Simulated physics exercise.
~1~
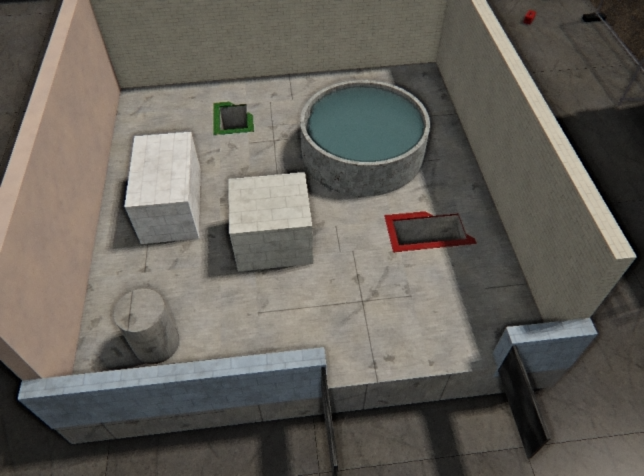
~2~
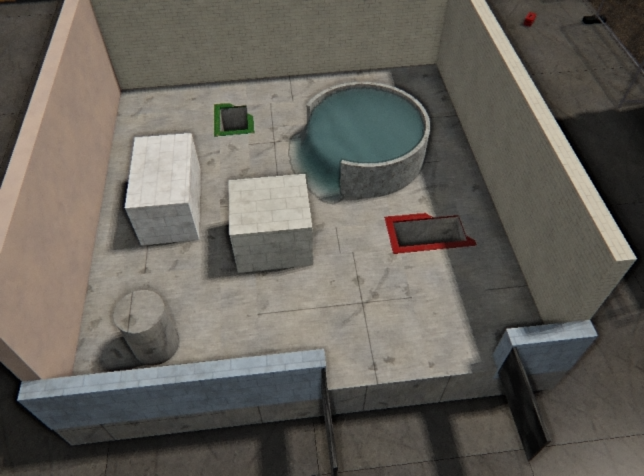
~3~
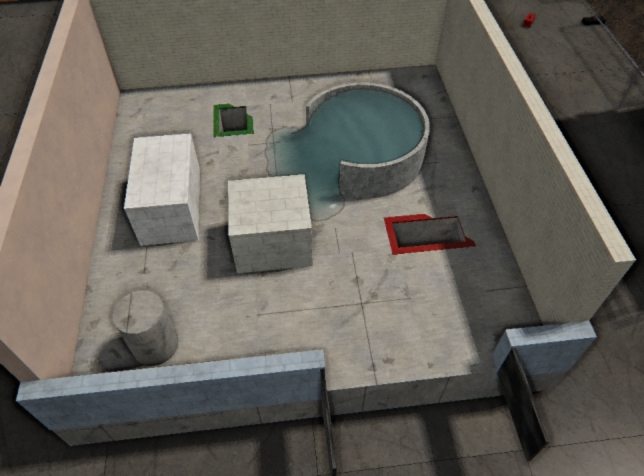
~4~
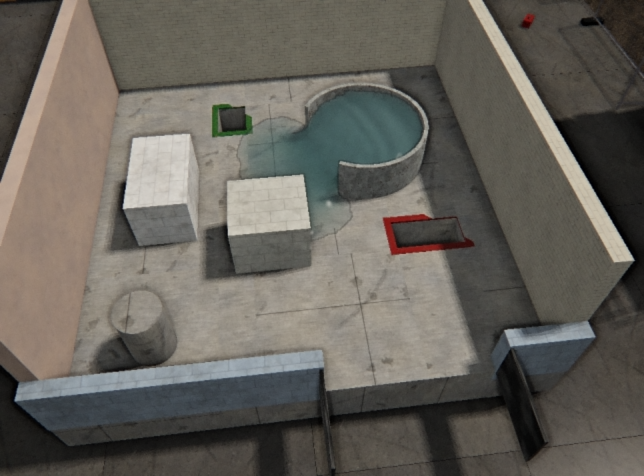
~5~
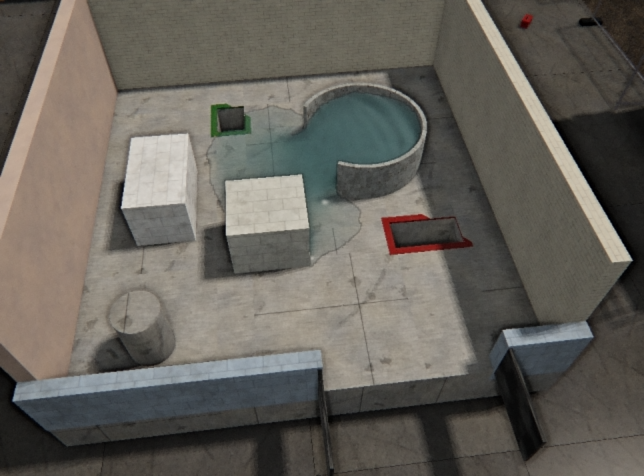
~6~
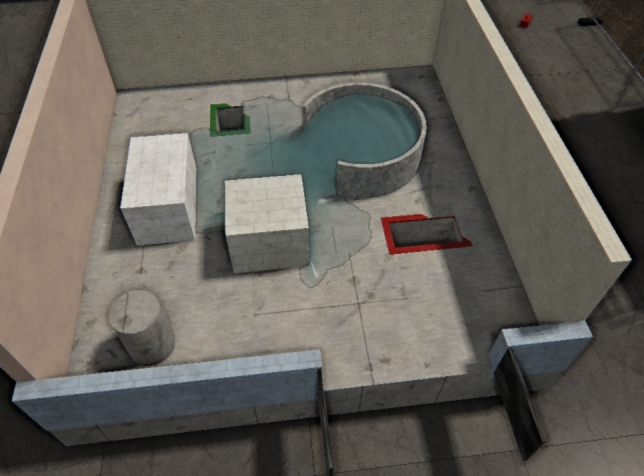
Water pouring from the broken left side of a round pool, spreading across a walled concrete floor and around pale blocks.
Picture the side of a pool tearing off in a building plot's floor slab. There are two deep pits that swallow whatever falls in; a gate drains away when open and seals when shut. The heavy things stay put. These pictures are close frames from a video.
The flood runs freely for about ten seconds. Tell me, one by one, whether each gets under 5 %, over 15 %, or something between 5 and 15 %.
In order: The gate pulls in a so-so amount - five to fifteen per cent, the red pit pulls in barely a drop - beneath five per cent, the green pit pulls in a good deal - past fifteen per cent.
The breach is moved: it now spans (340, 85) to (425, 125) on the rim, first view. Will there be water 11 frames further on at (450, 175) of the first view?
It would be soaked by then.
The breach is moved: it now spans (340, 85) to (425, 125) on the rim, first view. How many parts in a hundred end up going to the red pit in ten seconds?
Red: 12 %.
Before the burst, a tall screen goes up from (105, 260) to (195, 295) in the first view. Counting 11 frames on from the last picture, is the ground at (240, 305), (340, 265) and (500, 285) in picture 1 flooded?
As the points were listed, they come out taken by the flood, taken by the flood, and finally free from flooding.
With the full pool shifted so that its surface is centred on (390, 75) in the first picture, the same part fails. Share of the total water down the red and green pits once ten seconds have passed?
I'd say red gets 2 % and green gets 35 %.
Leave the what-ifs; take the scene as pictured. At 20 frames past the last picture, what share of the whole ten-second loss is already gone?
Around 30 %.
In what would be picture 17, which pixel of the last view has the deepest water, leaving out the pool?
It should be close to (201, 218).
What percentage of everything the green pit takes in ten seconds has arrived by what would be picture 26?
It works out at roughly 35 percent of the ten-second total.
A moment on, water covers 30 % of the floor; the gate 0 %, the red pit 0 %, the green pit 2 %.
Next, water covers 45 % of the floor; the gate 1 %, the red pit 0 %, the green pit 3 %.
Then, water covers 55 % of the floor; the gate 2 %, the red pit 0 %, the green pit 6 %.
Later, water covers 80 % of the floor; the gate 5 %, the red pit 0 %, the green pit 13 %.
In the end, water covers 90 % of the floor; the gate 9 %, the red pit 1 %, the green pit 18 %.
